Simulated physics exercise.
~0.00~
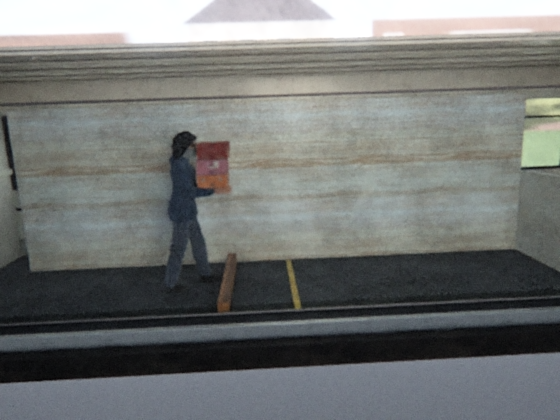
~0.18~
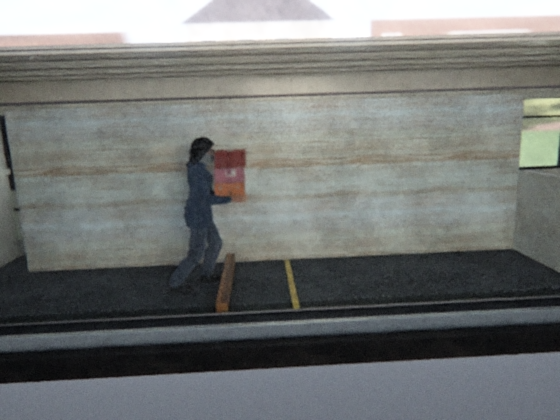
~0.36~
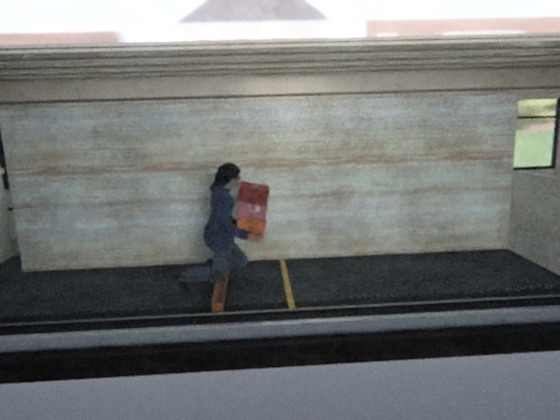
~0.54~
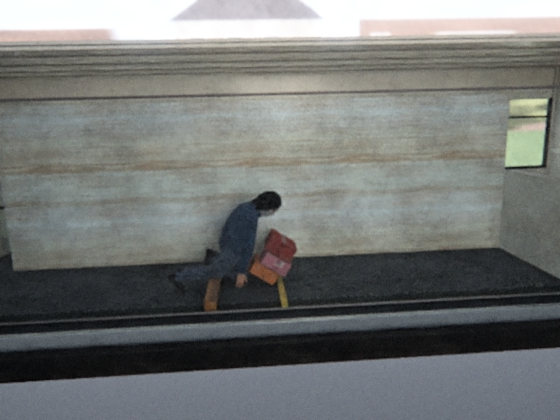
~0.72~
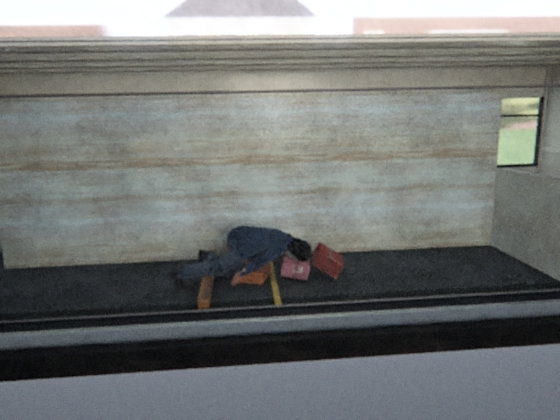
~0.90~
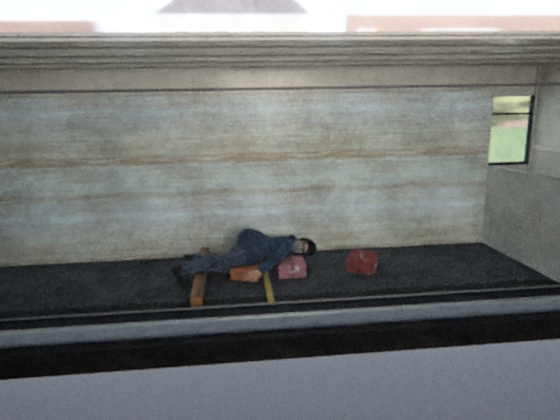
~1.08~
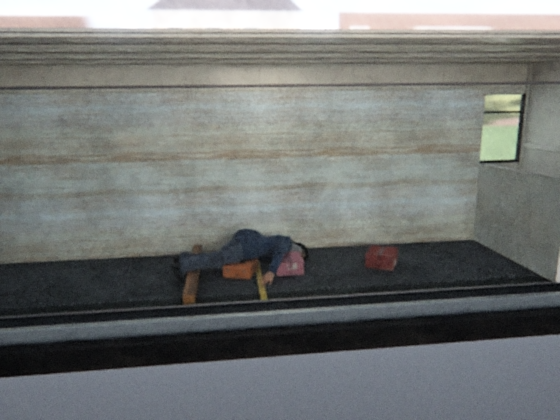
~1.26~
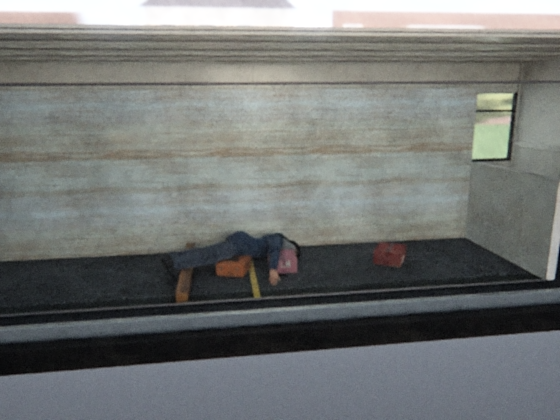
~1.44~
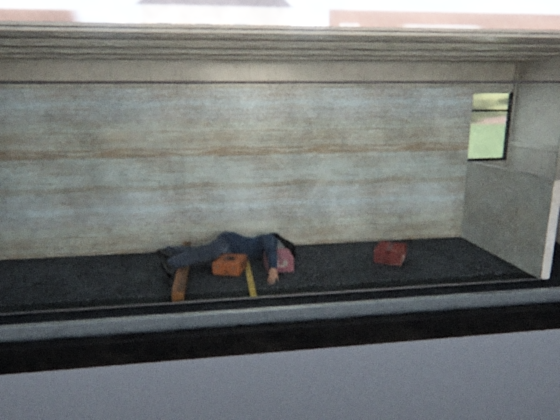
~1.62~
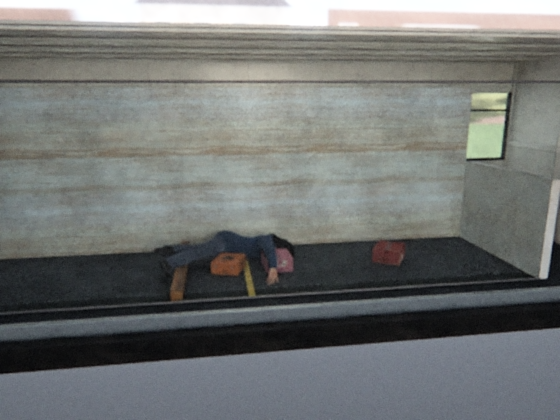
Beside a pale wall, a dark-clothed figure carrying stacked red and orange boxes pitches over a rail and lies still among them.
